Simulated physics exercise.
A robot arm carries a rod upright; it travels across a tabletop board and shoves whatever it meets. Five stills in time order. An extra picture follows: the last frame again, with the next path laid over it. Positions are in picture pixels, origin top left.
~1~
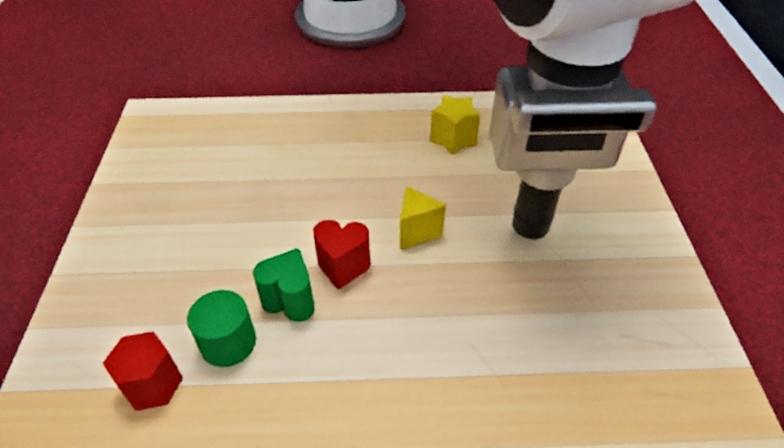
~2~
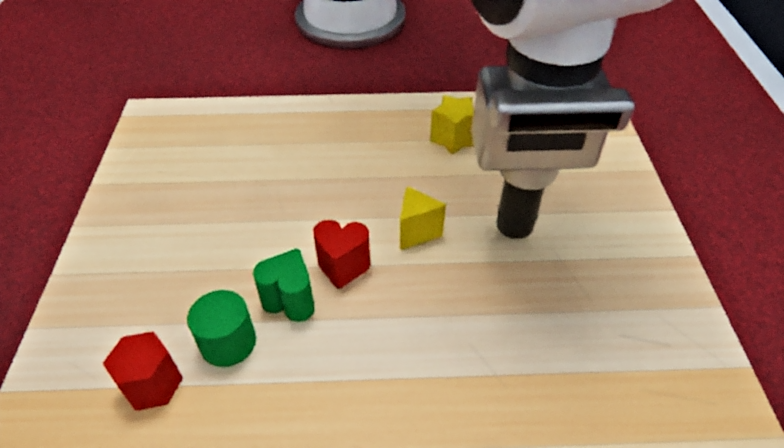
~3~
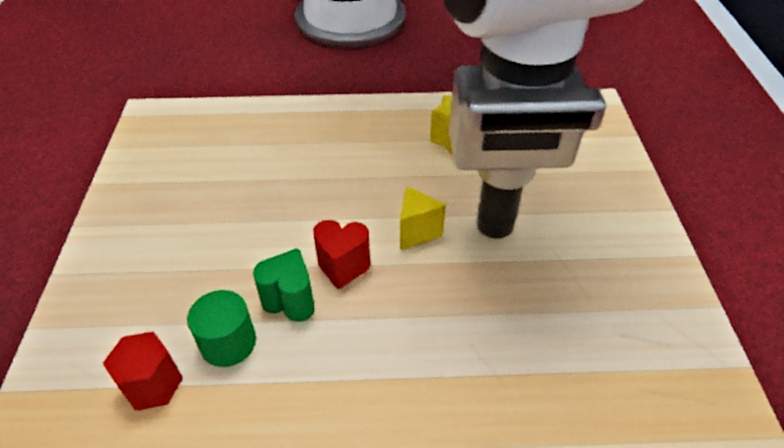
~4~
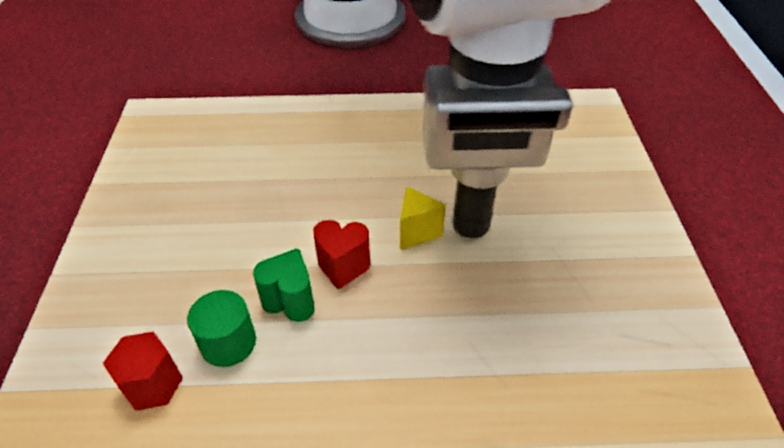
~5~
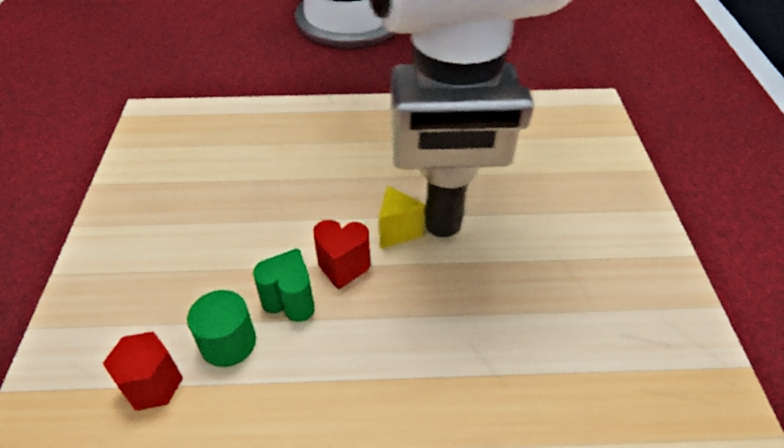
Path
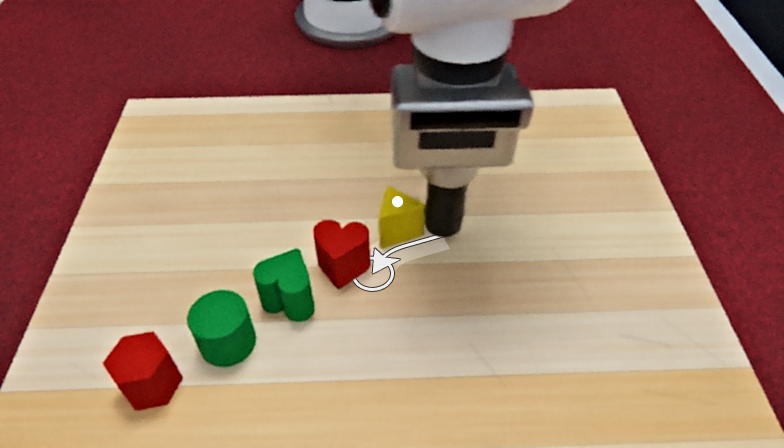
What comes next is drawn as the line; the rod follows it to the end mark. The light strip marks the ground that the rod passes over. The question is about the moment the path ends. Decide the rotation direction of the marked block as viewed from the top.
It turns clockwise.
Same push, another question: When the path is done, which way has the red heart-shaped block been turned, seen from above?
Spins clockwise.
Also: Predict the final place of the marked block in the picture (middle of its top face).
About (357, 201).
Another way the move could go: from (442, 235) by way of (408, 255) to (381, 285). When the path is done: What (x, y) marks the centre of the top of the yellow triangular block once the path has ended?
About (372, 204).
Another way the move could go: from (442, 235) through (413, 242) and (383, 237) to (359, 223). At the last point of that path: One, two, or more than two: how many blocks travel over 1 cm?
My answer is one.
Drawn move, from (442, 235) over (415, 243) and (389, 253) to (373, 273); the dot is on the yellow triangular block.
The first path, step by step. Halfway along, rod (401, 236); yellow triangular block (363, 200), turned 45° clockwise.
At the end, rod (372, 263); green heart-shaped block (280, 271); red heart-shaped block (321, 245), turned 25° clockwise; yellow triangular block (357, 201), turned 70° clockwise.
